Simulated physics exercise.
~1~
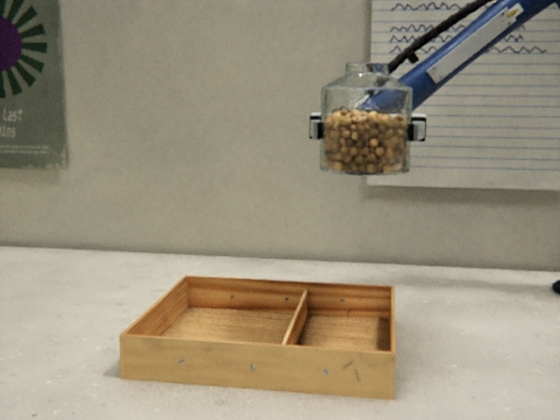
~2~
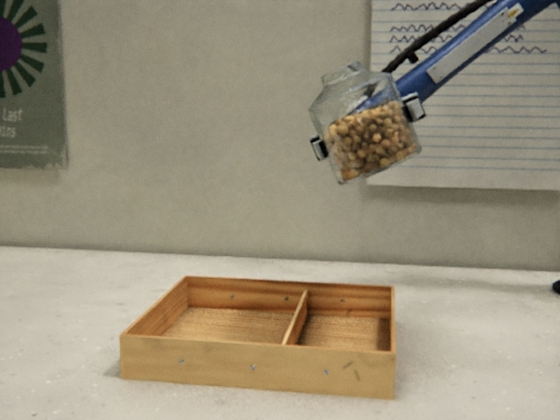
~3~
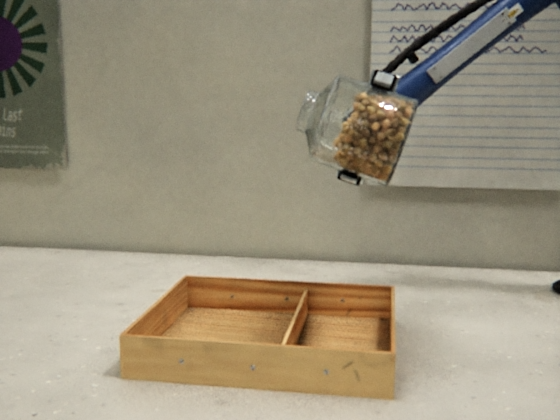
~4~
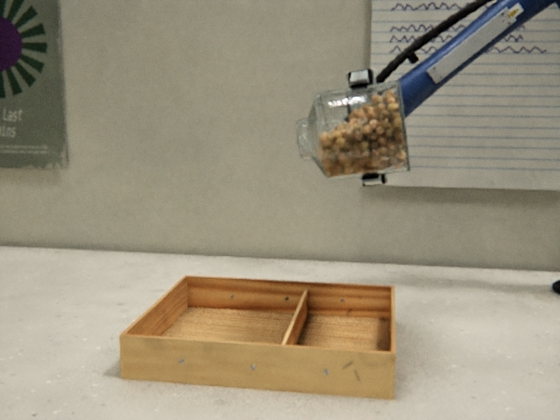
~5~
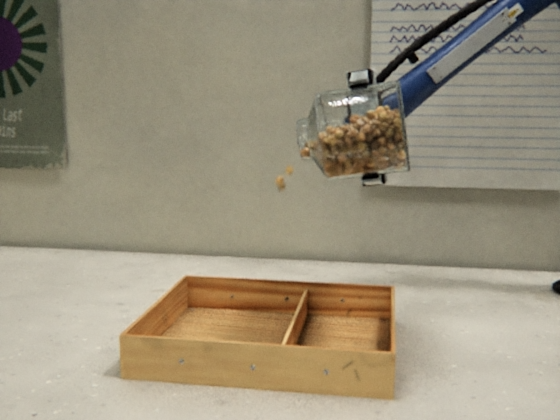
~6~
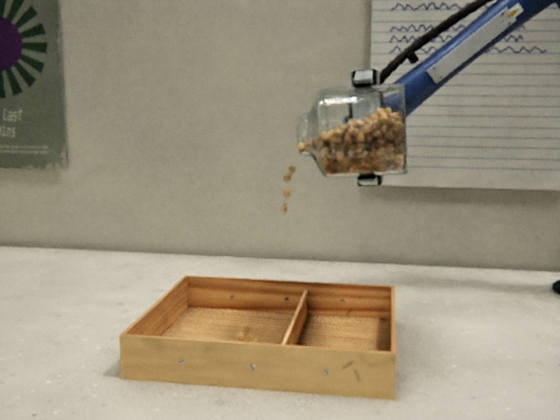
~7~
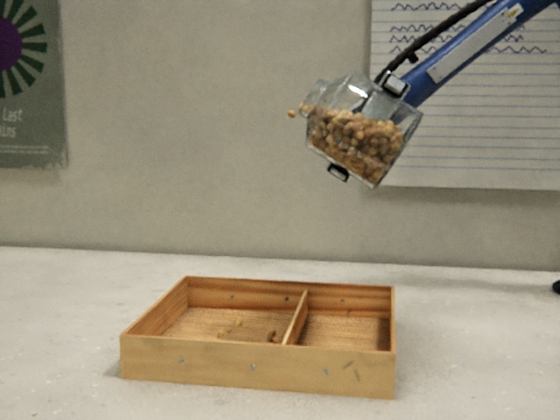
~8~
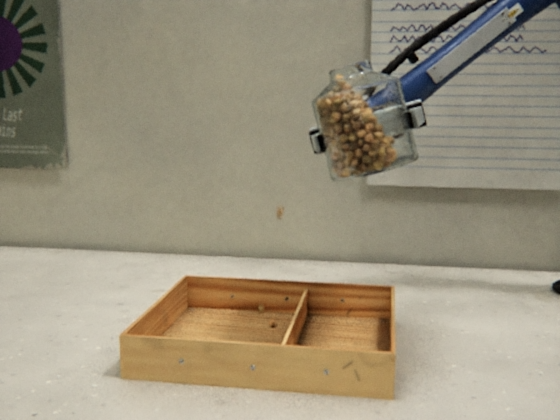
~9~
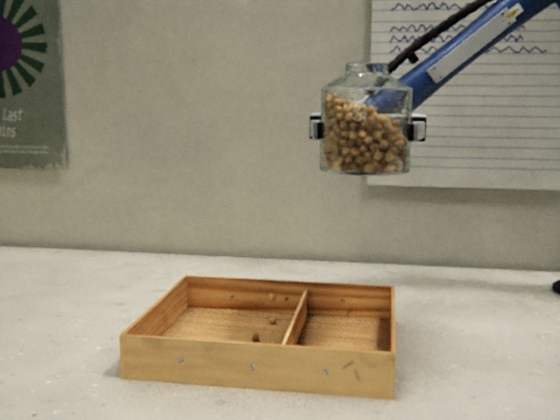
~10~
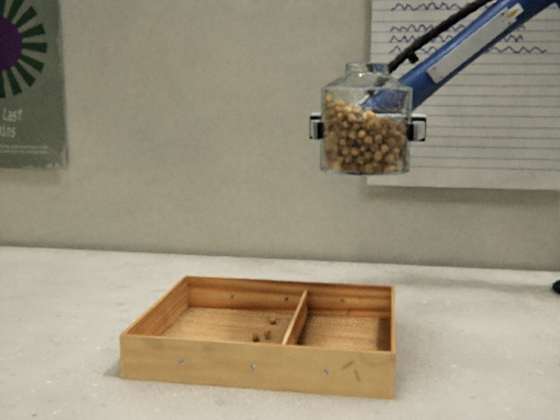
Above a divided wooden tray, a blue robot arm tipping a clear jar of chickpeas, spilling a few, then righting it.
